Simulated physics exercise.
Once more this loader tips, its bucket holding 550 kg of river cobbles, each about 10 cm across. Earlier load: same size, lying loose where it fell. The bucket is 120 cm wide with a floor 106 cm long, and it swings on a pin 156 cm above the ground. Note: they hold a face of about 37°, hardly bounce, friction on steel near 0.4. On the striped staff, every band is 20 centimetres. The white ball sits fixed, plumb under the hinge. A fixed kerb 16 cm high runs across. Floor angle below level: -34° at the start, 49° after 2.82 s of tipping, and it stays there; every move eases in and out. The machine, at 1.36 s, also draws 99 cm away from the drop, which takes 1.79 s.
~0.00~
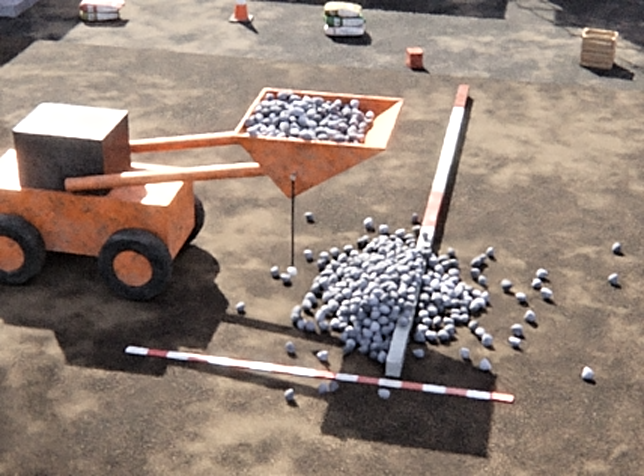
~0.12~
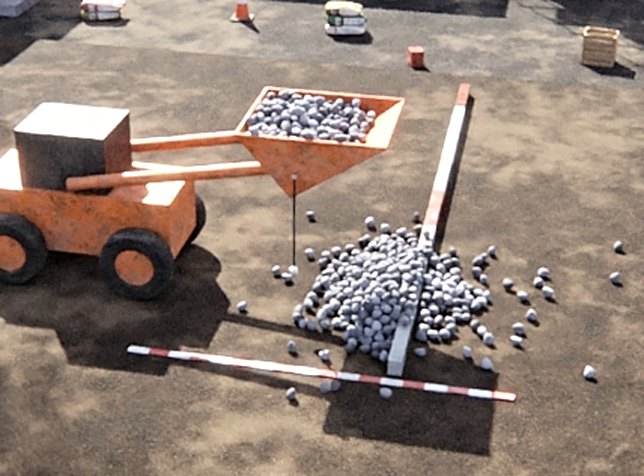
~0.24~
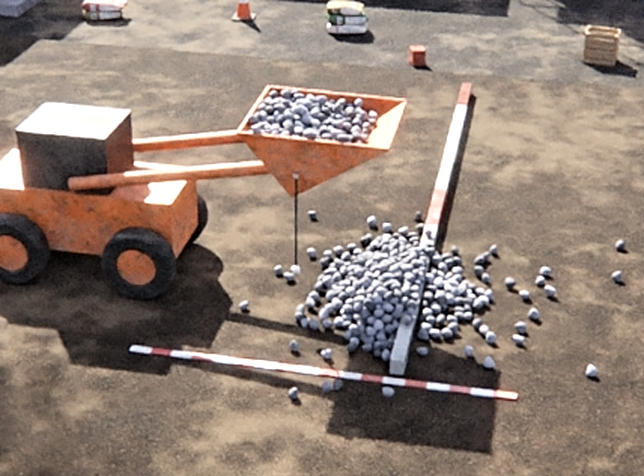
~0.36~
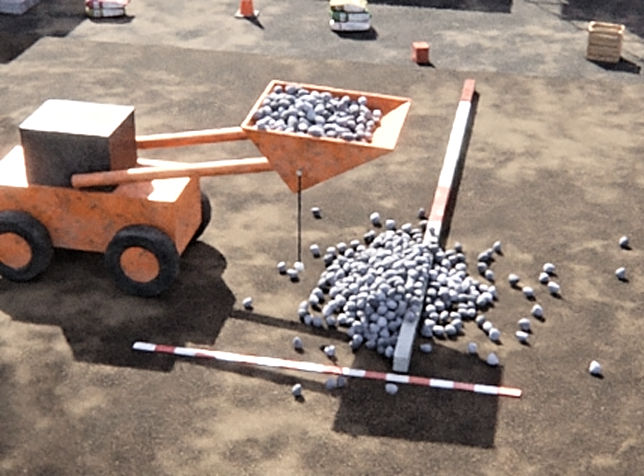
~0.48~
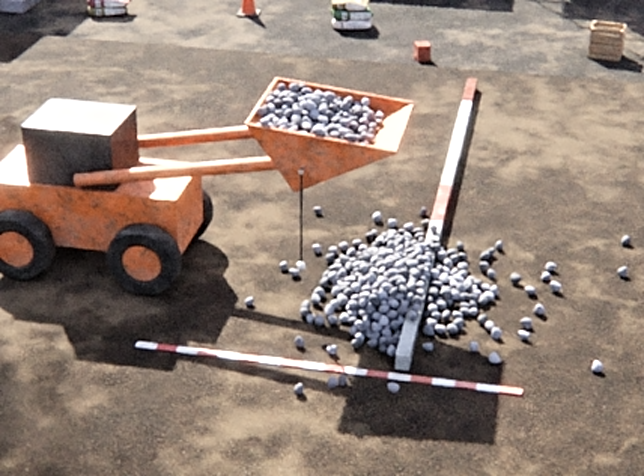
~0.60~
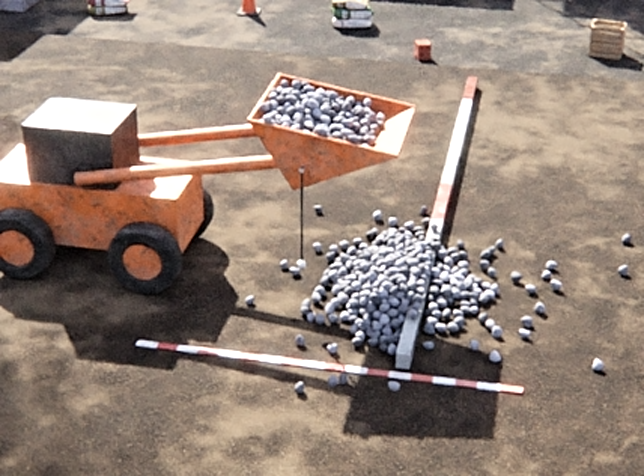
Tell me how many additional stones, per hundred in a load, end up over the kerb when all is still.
Some 2 in every hundred.
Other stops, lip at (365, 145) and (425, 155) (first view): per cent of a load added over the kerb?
Case one about 0 %, case two about 30 %.
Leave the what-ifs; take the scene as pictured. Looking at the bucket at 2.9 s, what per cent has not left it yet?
About 0 percent.
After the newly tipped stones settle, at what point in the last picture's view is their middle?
Around (348, 272).
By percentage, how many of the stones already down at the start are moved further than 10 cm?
Estimate: 10 %, roughly.
After 2.1 s the floor is at 36°; in per cent of one load, 55 in the bucket, 125 on this side of the kerb, 20 over the kerb; the foremost stones are at (590, 289).
After 2.9 s the floor is at 49°; in per cent of one load, 0 in the bucket, 178 on this side of the kerb, 22 over the kerb; the foremost stones are at (590, 289).
After 3.6 s the floor is at 49°; in per cent of one load, 0 in the bucket, 178 on this side of the kerb, 22 over the kerb; the foremost stones are at (590, 289).
After 6.4 s the floor is at 49°; in per cent of one load, 0 in the bucket, 178 on this side of the kerb, 22 over the kerb; the foremost stones are at (590, 289). Net gain over the kerb, 2.
